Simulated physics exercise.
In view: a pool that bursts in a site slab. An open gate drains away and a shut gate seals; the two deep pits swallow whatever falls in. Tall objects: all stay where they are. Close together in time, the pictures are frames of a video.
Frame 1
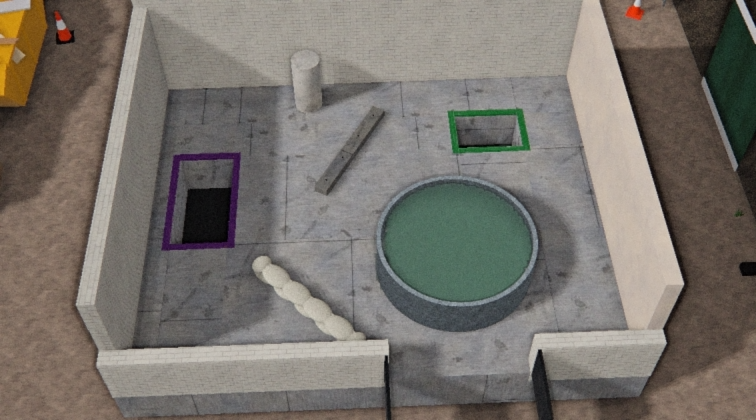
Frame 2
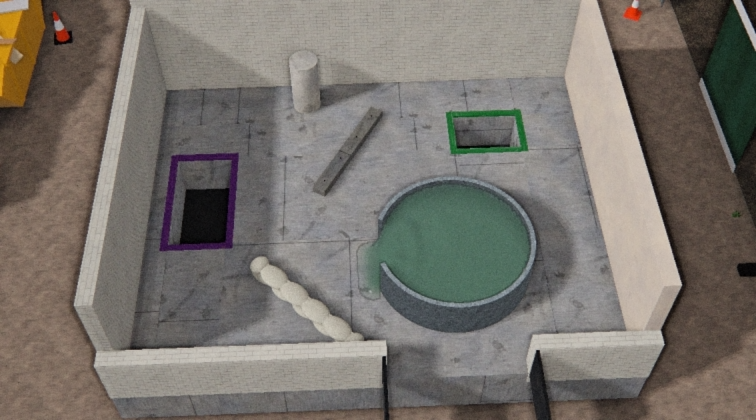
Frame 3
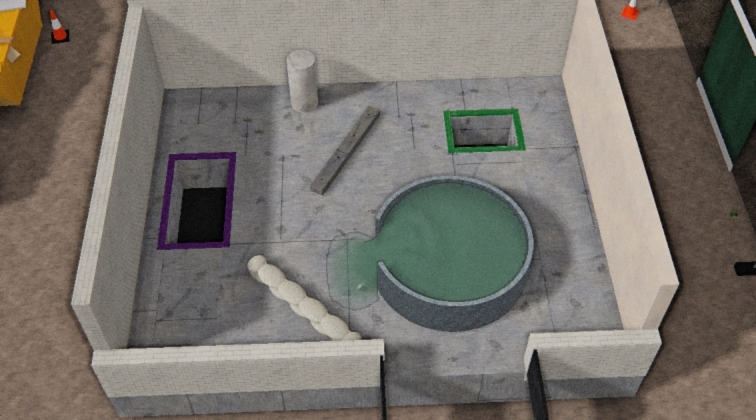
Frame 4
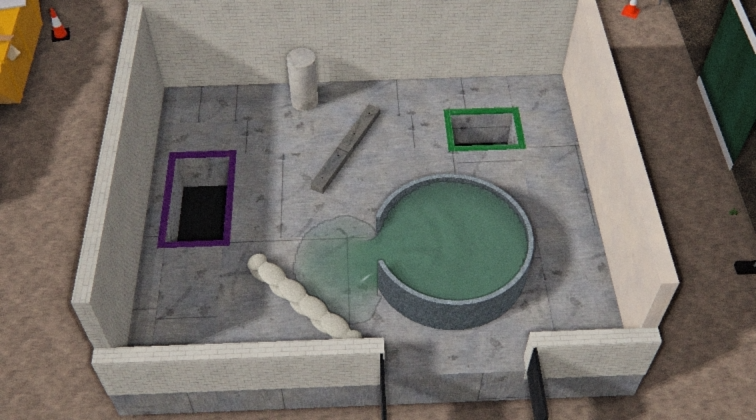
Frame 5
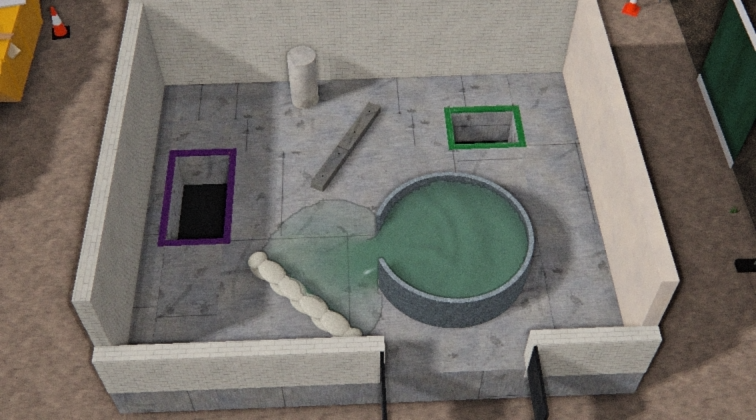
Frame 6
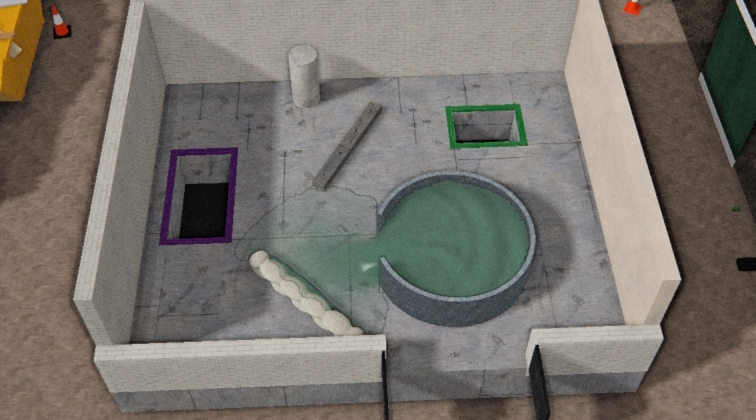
Green water bursts from the left side of a round tank and spreads across the slab.
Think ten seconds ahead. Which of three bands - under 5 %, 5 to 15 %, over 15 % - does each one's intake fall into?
Bands: The gate falls in the 5 to 15 % band; the purple pit falls in the over 15 % band; the green pit falls in the under 5 % band.
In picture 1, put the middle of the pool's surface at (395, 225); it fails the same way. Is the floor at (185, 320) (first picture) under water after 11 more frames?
The answer is submerged.
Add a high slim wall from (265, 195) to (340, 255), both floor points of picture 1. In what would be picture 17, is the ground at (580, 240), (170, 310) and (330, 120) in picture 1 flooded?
Point by point: First spared, next swamped, last spared.
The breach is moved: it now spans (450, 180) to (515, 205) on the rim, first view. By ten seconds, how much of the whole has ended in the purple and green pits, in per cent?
Result - purple: 6 %; green: 45 %.
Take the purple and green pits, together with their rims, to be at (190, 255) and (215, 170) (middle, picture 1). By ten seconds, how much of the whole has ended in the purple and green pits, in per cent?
The purple pit takes 20 per cent, and the green pit takes 30 per cent.
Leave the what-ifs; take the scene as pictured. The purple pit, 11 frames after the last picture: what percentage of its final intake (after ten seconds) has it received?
Close to 20 percent.
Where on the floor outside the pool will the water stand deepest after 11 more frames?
At about (309, 290).
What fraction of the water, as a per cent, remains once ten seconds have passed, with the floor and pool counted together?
44 %.
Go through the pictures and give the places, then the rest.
In the first picture, the round tank at (457, 241) is whole and still.
In the second picture, water pours out at (379, 260) and has run to (379, 296).
In the third picture, the front is at (334, 294), out from the gap at (376, 260).
In the fourth picture, water pours out at (377, 259) and has run to (304, 293).
In the fifth picture, the front is at (267, 252), out from the gap at (377, 257).
In the sixth picture, water pours out at (378, 255) and has run to (243, 246).
A moment on, water covers 20 % of the floor; the gate 0 %, the purple pit 2 %, the green pit 0 %.
Next, water covers 30 % of the floor; the gate 0 %, the purple pit 9 %, the green pit 0 %.
Then, water covers 35 % of the floor; the gate 2 %, the purple pit 20 %, the green pit 0 %.
Later, water covers 45 % of the floor; the gate 6 %, the purple pit 33 %, the green pit 0 %.
In the end, water covers 55 % of the floor; the gate 8 %, the purple pit 47 %, the green pit 0 %.
